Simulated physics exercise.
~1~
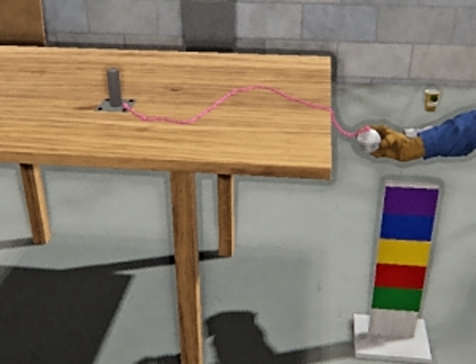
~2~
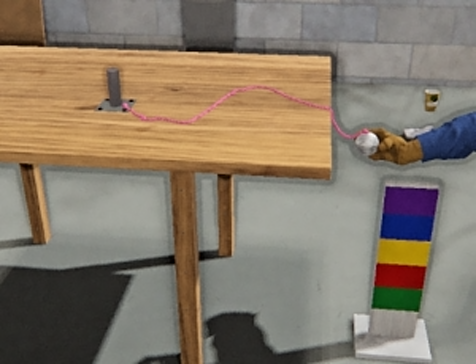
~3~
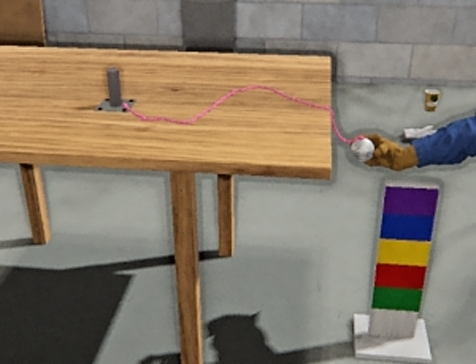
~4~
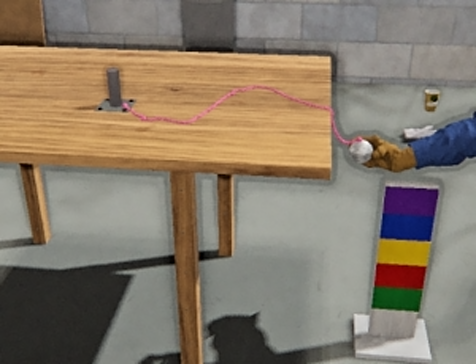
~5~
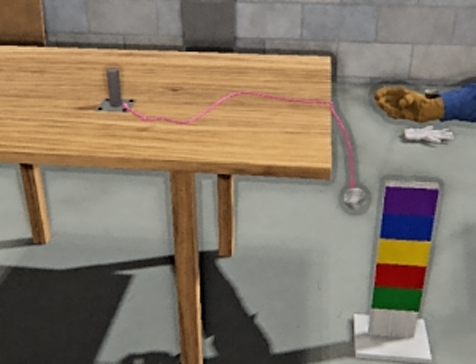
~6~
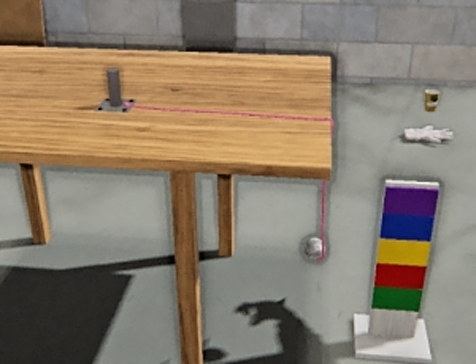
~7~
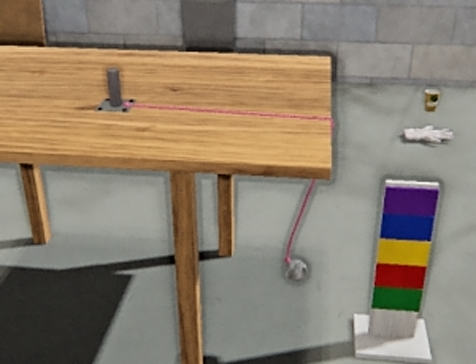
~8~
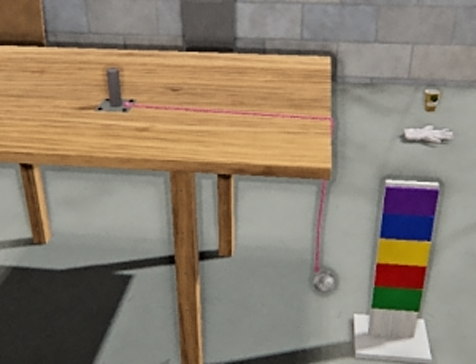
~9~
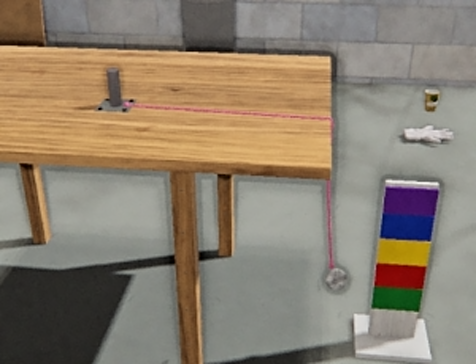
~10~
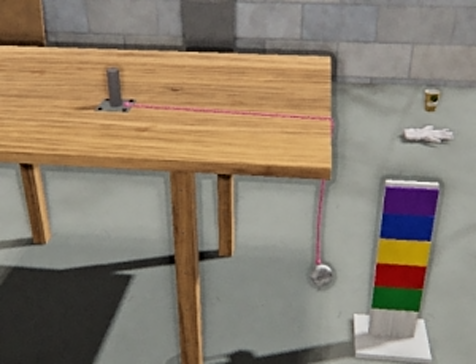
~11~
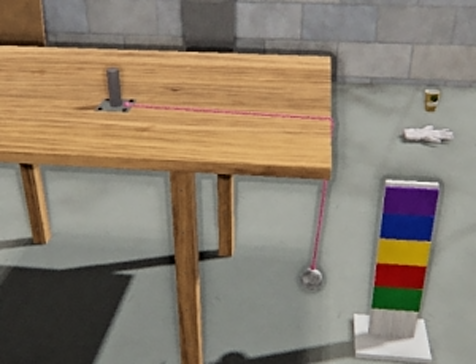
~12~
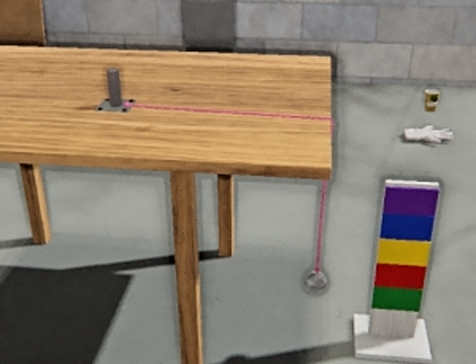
A white ball on a pink shoelace was held beside a table edge by a gloved hand, which lowered it slightly and let go; it dropped, swung left under the table, then swayed gently, hanging level with the striped board's red band.
